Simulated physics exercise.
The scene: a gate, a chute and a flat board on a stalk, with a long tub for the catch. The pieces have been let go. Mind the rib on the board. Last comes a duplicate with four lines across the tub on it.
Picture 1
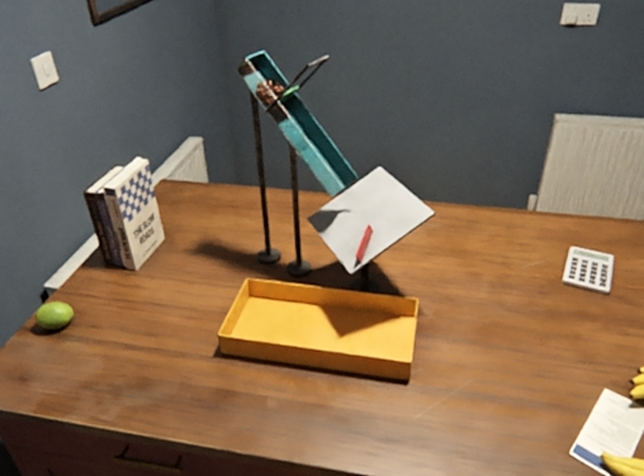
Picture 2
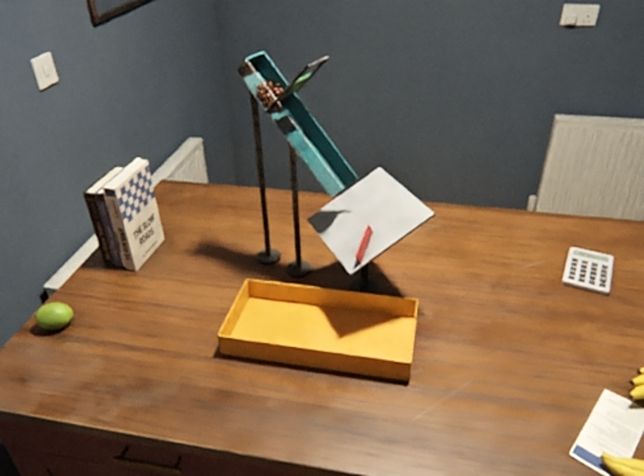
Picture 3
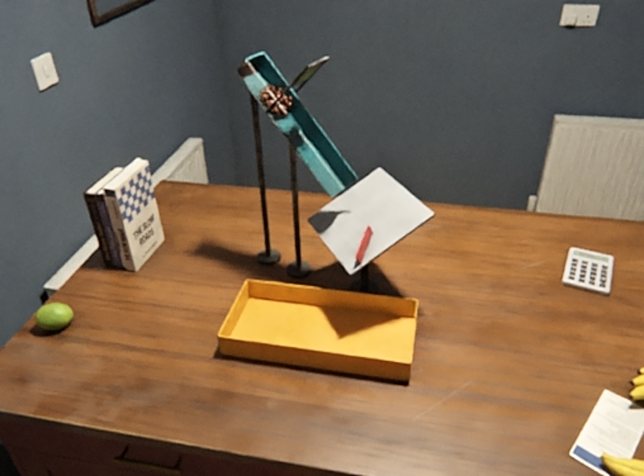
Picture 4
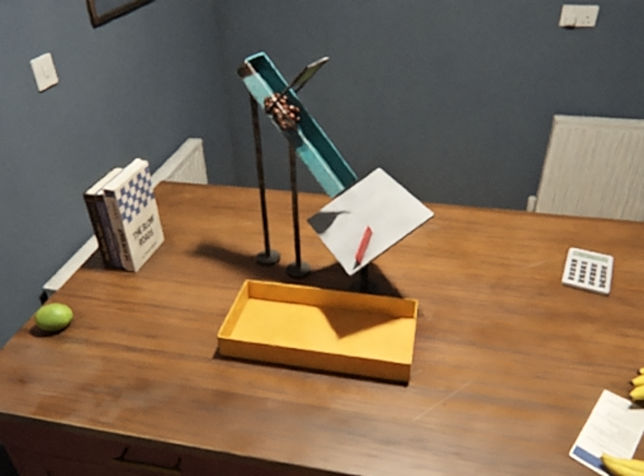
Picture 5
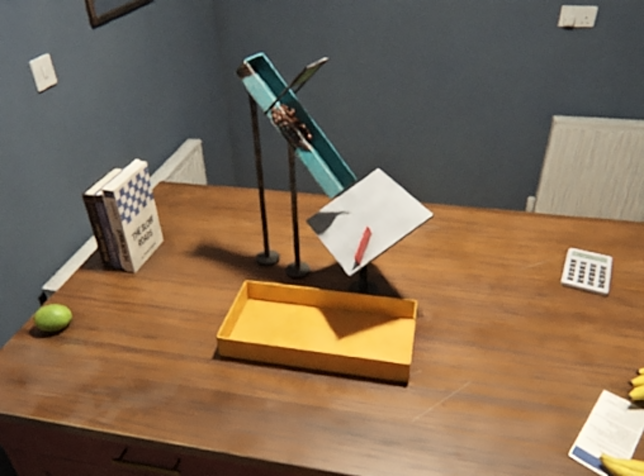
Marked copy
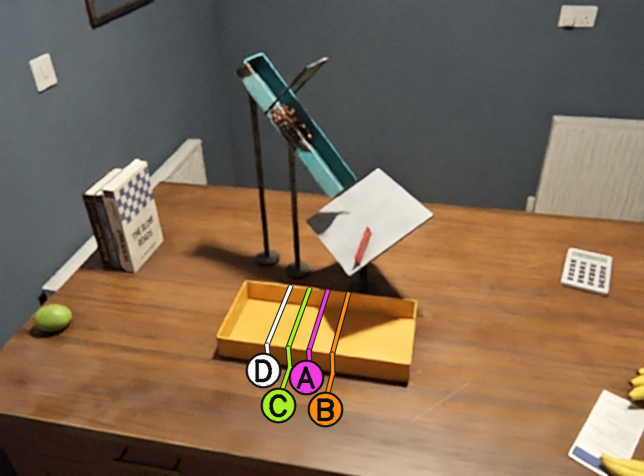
The clip opens on a wooden desk where small brown pieces sit bunched near the top of a sloping teal chute, above a tilted white board and an empty yellow tub. A thin flap at the chute swings slightly, and the pieces slide partway down the channel, spreading into a longer cluster.
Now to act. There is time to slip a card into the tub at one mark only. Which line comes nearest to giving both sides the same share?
I would pick line A.
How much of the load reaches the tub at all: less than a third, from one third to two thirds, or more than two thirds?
More than two thirds.
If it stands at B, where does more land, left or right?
Left.
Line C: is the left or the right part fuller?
More lands on the right.
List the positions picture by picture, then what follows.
In the first frame, load behind the gate (273, 91), flat chocolate drops; lip of the chute (339, 192), sloping fairly steeply.
In the second frame, middle of the board (366, 217), tilted gently; middle of its low edge (327, 245); of its high edge (405, 189).
In the third frame, front corners of the tub (218, 336) and (411, 363), empty; front of the load (285, 114).
In the fourth frame, middle of the load (283, 109); its front (294, 129), roughly a quarter of the way to the lip; rib from (368, 226) to (356, 258).
In the fifth frame, middle of the load (291, 123); its front (309, 148), roughly half of the way to the lip.
On the marked copy, line A crosses the front rim at (309, 349); line B crosses the front rim at (332, 353); line C crosses the front rim at (288, 347); line D crosses the front rim at (267, 344).
Choosing A, of what is caught, roughly two thirds on the left of the divider, roughly a third on the right.
Choosing B, of what is caught, the larger part on the left of the divider, about a tenth on the right.
Choosing C, of what is caught, about a tenth on the left of the divider, the larger part on the right.
Choosing D, of what is caught, about a tenth on the left of the divider, almost all on the right.
